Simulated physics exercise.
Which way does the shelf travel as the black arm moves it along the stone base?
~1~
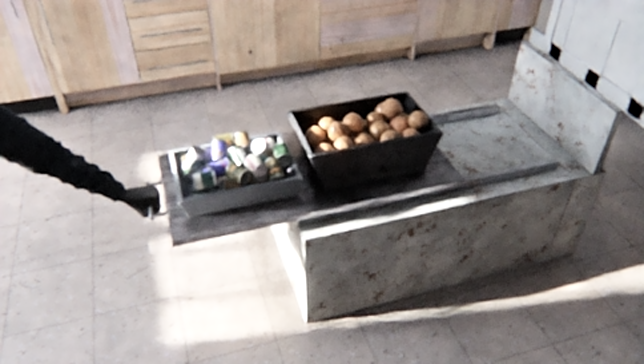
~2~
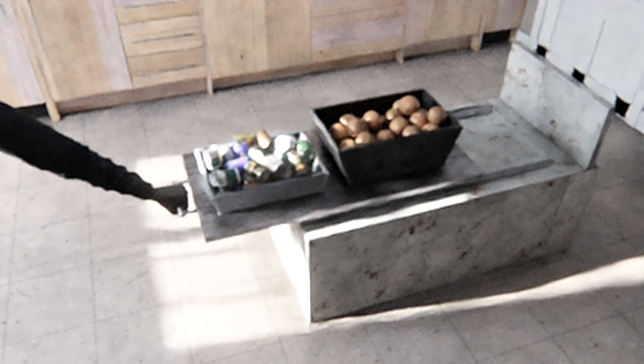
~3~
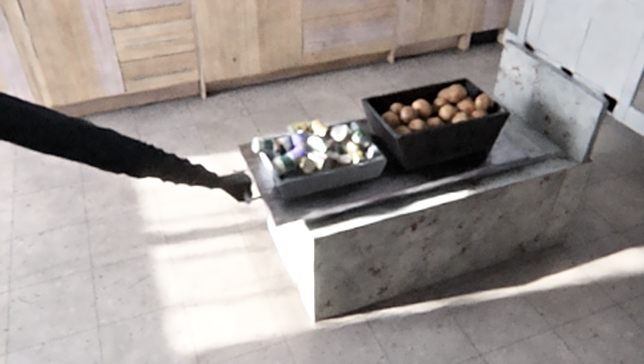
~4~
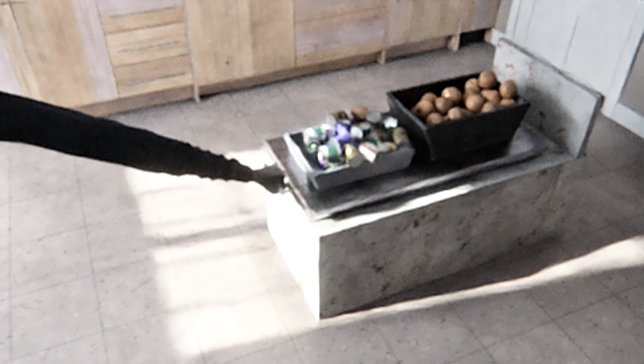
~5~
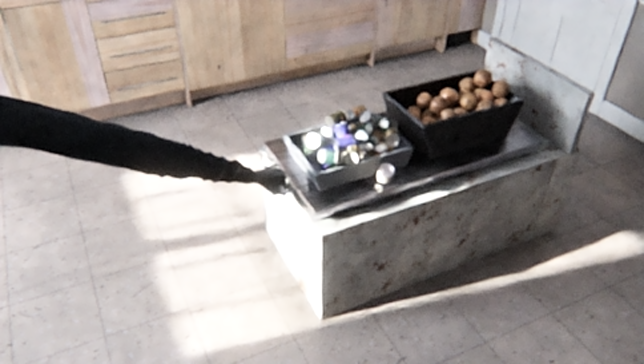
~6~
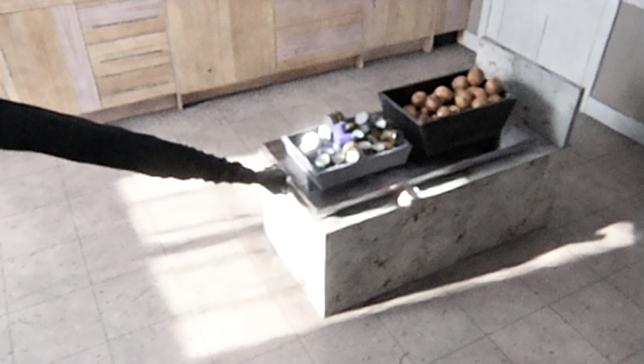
The shelf travels to the right, carrying both boxes along with it.
